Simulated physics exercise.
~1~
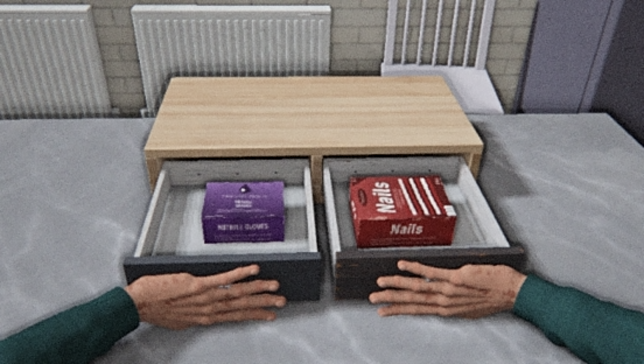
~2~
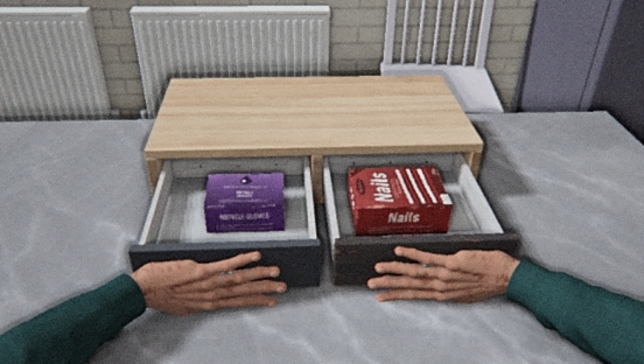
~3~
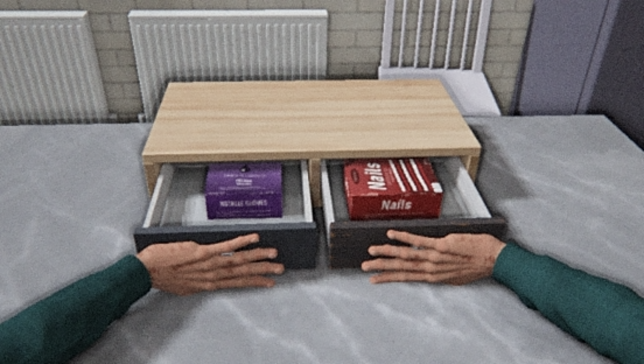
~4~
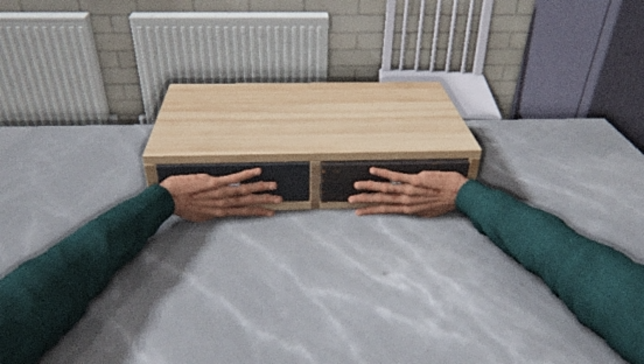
Two hands push the open drawers holding purple and red boxes until both shut flush.
